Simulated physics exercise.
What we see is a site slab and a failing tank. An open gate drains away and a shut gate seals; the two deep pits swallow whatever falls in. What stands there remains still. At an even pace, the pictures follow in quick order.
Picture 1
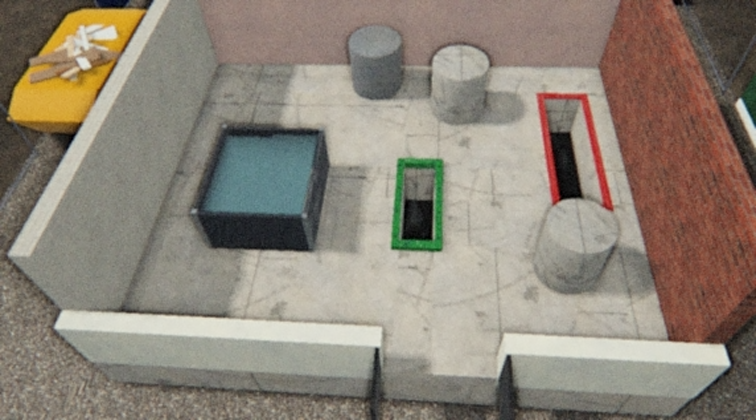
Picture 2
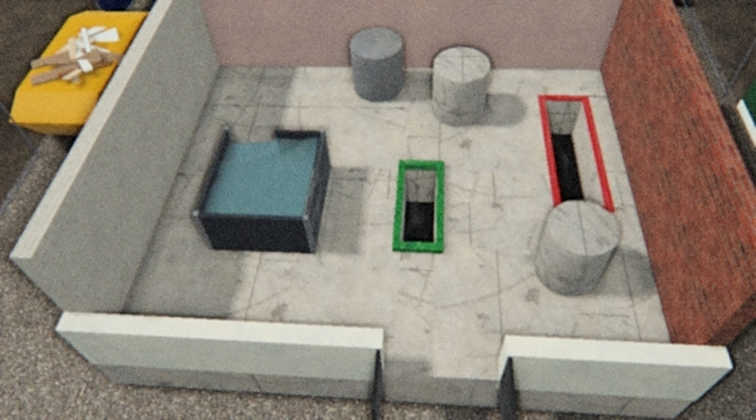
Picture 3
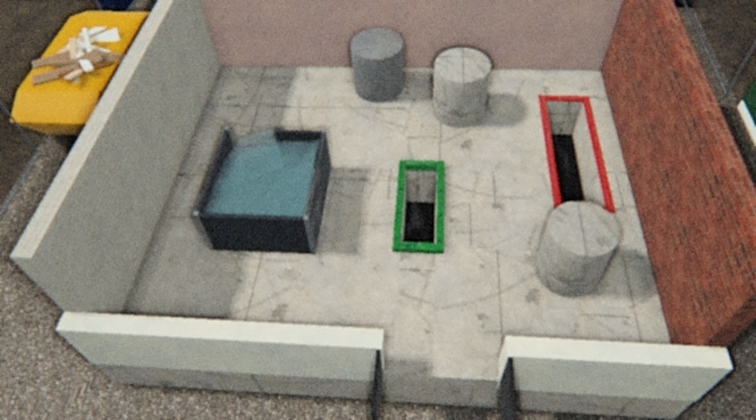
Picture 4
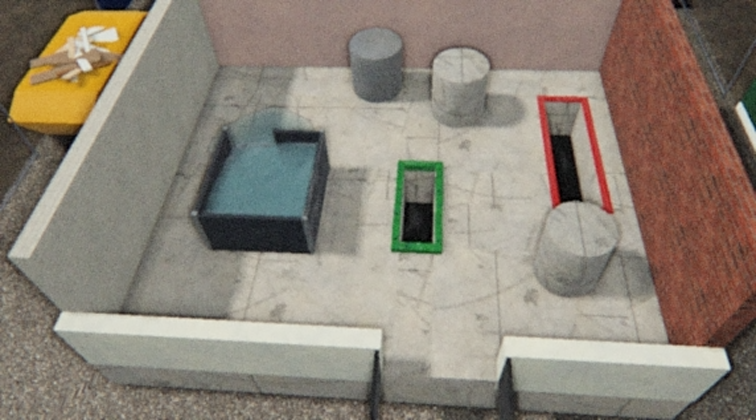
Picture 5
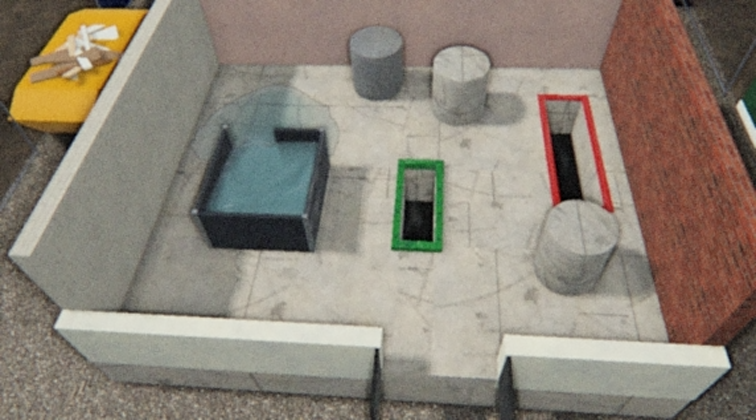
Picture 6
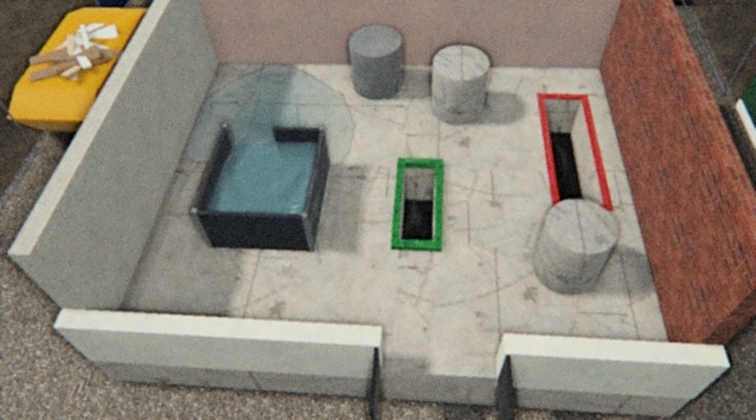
Water spreading evenly across a concrete slab from a gap in a dark tank's far side, near grey cylinders and rectangular pits.
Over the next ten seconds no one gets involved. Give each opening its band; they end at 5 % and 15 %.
I expect the gate to account for a fraction below five per cent; I expect the green pit to account for a fraction below five per cent; I expect the red pit to account for five up to fifteen per cent.
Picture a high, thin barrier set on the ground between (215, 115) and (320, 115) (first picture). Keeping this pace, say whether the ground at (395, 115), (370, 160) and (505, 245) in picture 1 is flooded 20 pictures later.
Taken in turn, the three points are soaked, soaked and unsoaked.
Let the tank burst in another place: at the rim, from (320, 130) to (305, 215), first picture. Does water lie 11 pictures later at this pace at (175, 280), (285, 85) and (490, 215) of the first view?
First spot spared, second spot spared, third spot spared.
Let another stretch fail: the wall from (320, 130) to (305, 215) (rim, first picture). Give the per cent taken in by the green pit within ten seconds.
In percent, green takes 40.
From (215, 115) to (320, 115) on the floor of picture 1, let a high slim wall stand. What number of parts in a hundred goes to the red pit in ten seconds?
About 15 percent goes into the red pit.
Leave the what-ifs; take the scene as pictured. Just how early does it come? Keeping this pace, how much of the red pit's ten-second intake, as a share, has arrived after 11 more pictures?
It works out at roughly 0 percent of the ten-second total.
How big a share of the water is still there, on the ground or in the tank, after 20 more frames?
The share not yet gone is roughly 100 percent.
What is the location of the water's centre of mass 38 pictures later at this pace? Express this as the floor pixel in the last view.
I'd say around (299, 144).
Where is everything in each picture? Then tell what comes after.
The first frame shows still water in the tank at (263, 173).
In the second frame, the front is at a hidden place, out from the gap on the tank's far side.
In the third frame, the front is at a hidden place, out from the gap on the tank's far side.
In the fourth frame, water pours out on the tank's far side and has run to (267, 111).
In the fifth frame, water pours out on the tank's far side and has run to (271, 88).
In the sixth frame, the front is at (273, 68), out from the gap on the tank's far side.
A moment on, water covers 20 % of the floor; the gate 0 %, the green pit 0 %, the red pit 0 %.
Next, water covers 25 % of the floor; the gate 0 %, the green pit 0 %, the red pit 0 %.
Then, water covers 35 % of the floor; the gate 0 %, the green pit 0 %, the red pit 0 %.
Later, water covers 65 % of the floor; the gate 0 %, the green pit 0 %, the red pit 2 %.
In the end, water covers 75 % of the floor; the gate 1 %, the green pit 0 %, the red pit 11 %.
